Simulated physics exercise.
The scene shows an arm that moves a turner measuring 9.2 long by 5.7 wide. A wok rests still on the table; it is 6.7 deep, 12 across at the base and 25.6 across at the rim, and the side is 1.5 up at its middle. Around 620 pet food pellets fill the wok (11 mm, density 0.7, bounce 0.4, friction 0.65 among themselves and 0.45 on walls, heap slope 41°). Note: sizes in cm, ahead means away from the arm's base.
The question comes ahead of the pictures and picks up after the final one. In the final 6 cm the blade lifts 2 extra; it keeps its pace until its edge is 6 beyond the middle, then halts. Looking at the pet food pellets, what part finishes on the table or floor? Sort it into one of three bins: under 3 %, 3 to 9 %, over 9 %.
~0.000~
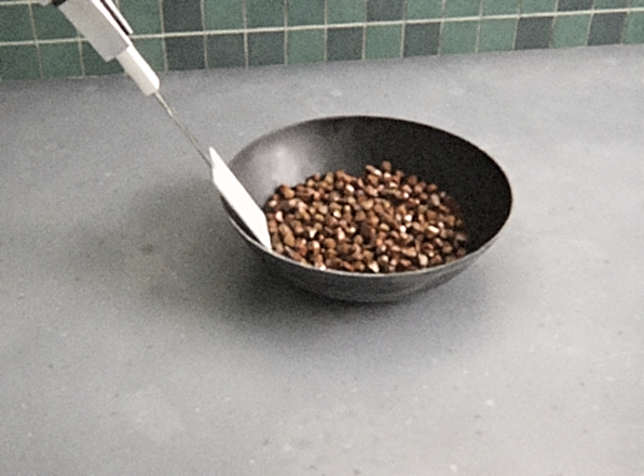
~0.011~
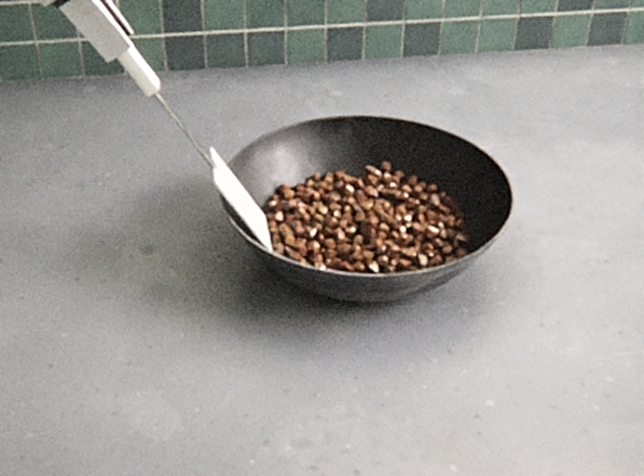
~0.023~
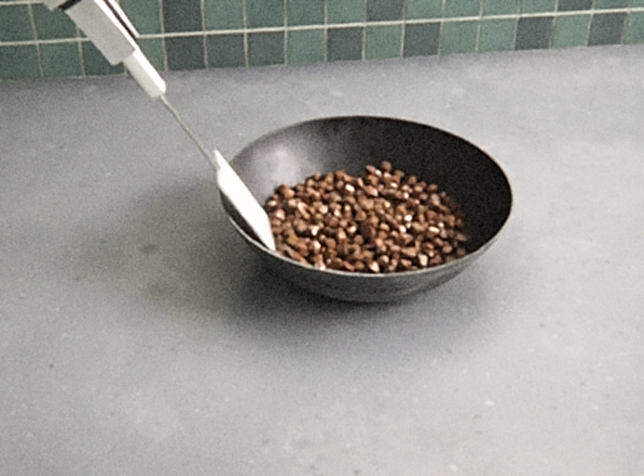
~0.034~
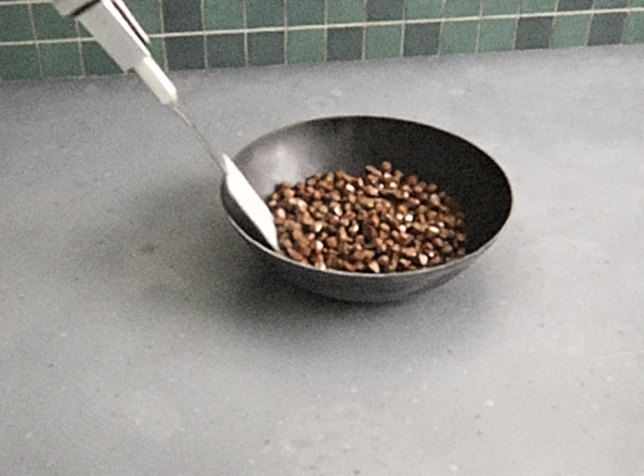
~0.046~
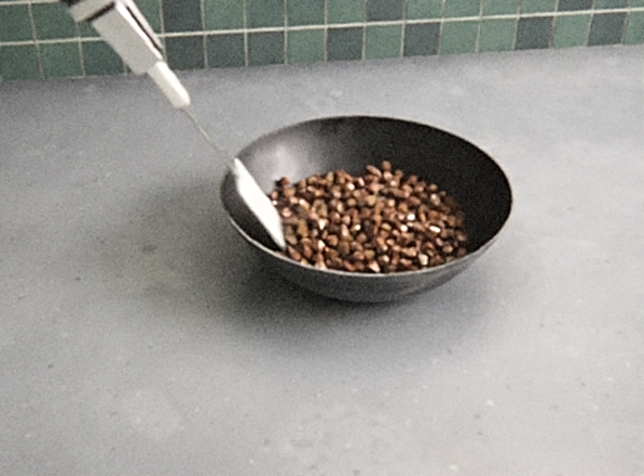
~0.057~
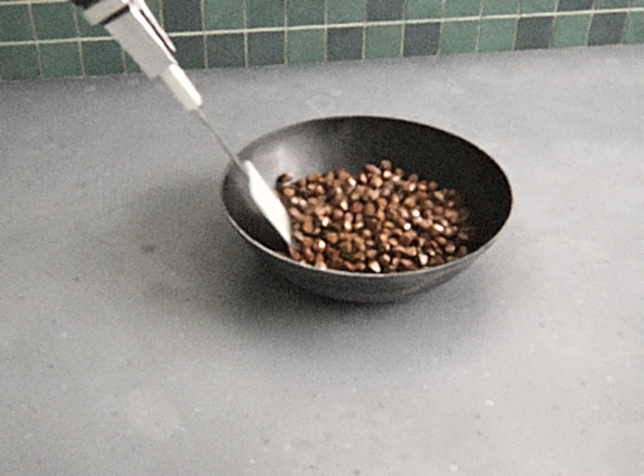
Bin: 3 to 9 %.
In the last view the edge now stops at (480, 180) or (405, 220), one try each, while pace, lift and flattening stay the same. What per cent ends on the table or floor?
Close to 30 and close to 0 per cent, respectively.
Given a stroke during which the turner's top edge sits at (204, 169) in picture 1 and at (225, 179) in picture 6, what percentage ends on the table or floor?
It works out to about 0 %, more or less.
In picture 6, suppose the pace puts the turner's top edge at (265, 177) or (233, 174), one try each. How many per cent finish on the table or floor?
Respectively, around 10 and 0 per cent.
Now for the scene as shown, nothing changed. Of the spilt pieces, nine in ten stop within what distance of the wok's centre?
I'd put it at about 25 centimetres.
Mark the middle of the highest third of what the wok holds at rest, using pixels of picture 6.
Approximately at pixel (455, 194).
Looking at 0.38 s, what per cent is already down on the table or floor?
My estimate is roughly 4 %.
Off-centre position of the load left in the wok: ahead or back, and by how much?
I'd put it at roughly 4.0 cm toward the front.
By 0.10 s, sloping 60°, highest piece 7 above the table; 619 in the wok.
By 0.15 s, sloping 60°, highest piece 9 above the table; 615 in the wok, 4 on the blade or in flight.
By 0.38 s, sloping 60°, highest piece 9 above the table; 588 in the wok, 19 on the table or floor, 12 on the blade or in flight.
By 1.43 s, sloping 60°, highest piece 8 above the table; 585 in the wok, 34 on the table or floor.
Final count, 585 in the wok, 34 on the table or floor. That is 5 % on the table or floor.
